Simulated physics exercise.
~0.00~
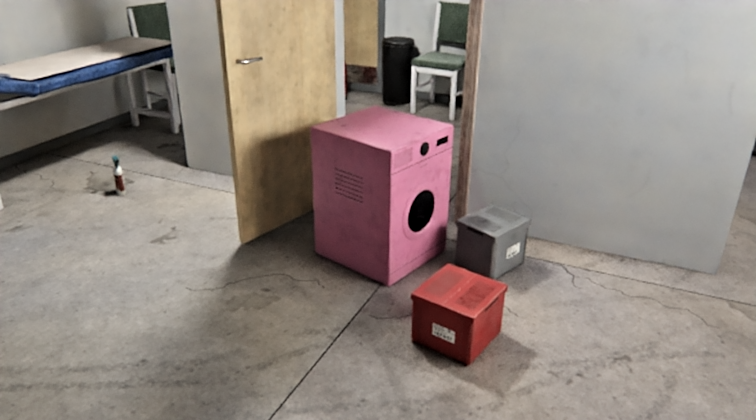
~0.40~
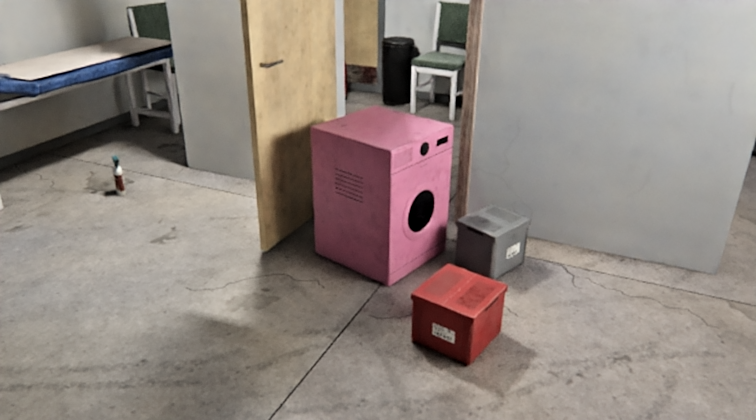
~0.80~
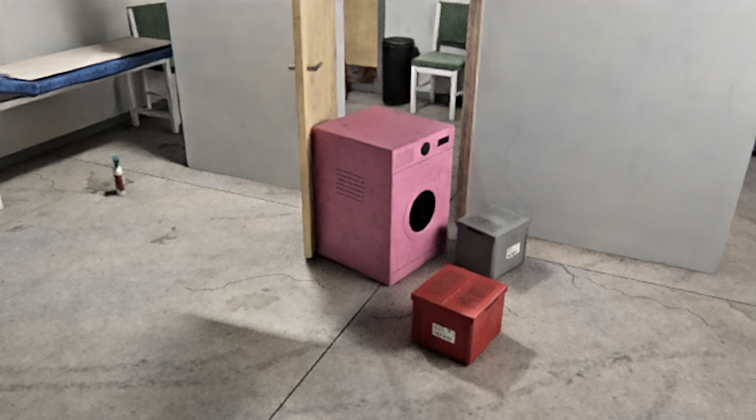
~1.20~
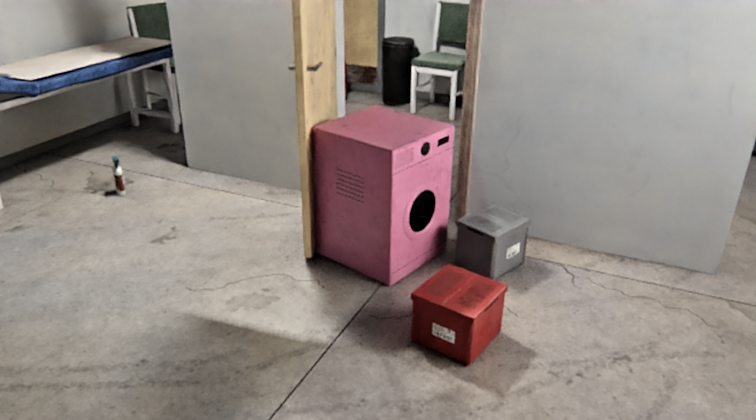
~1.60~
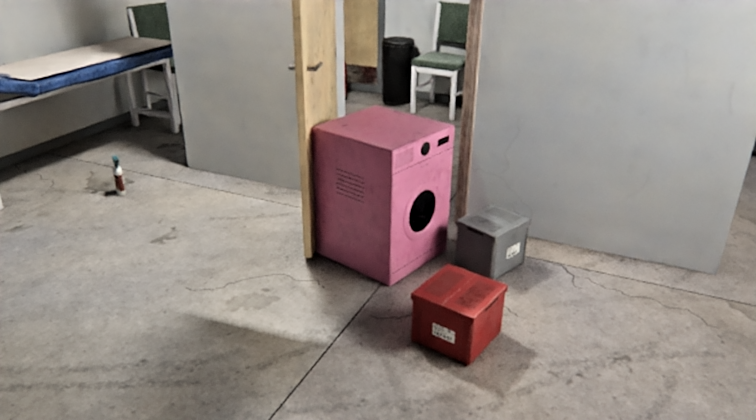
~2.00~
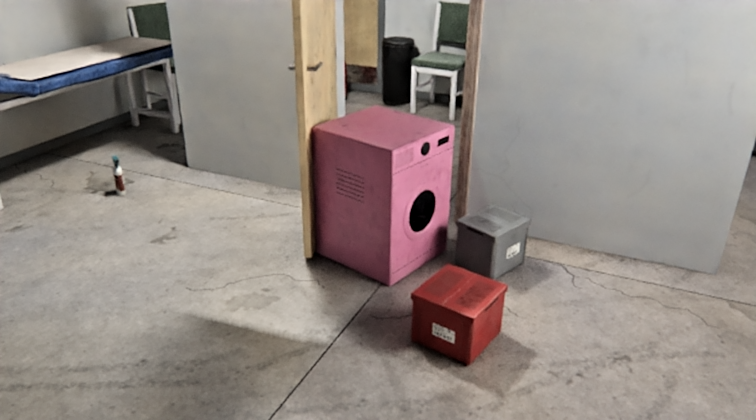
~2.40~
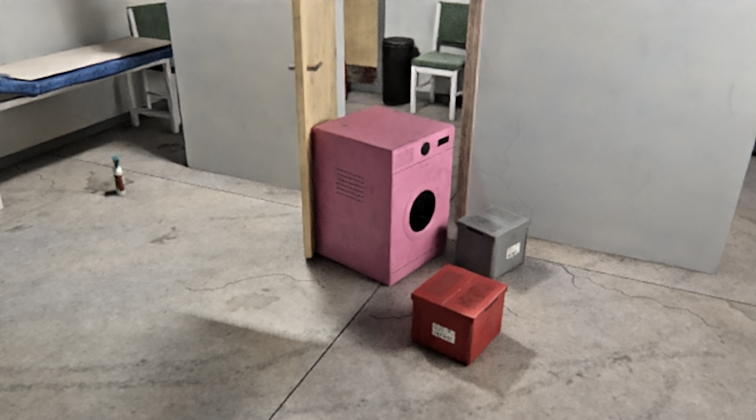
Wooden door swinging partway towards its frame, then stopping against a pink appliance and staying ajar beside red and grey totes.
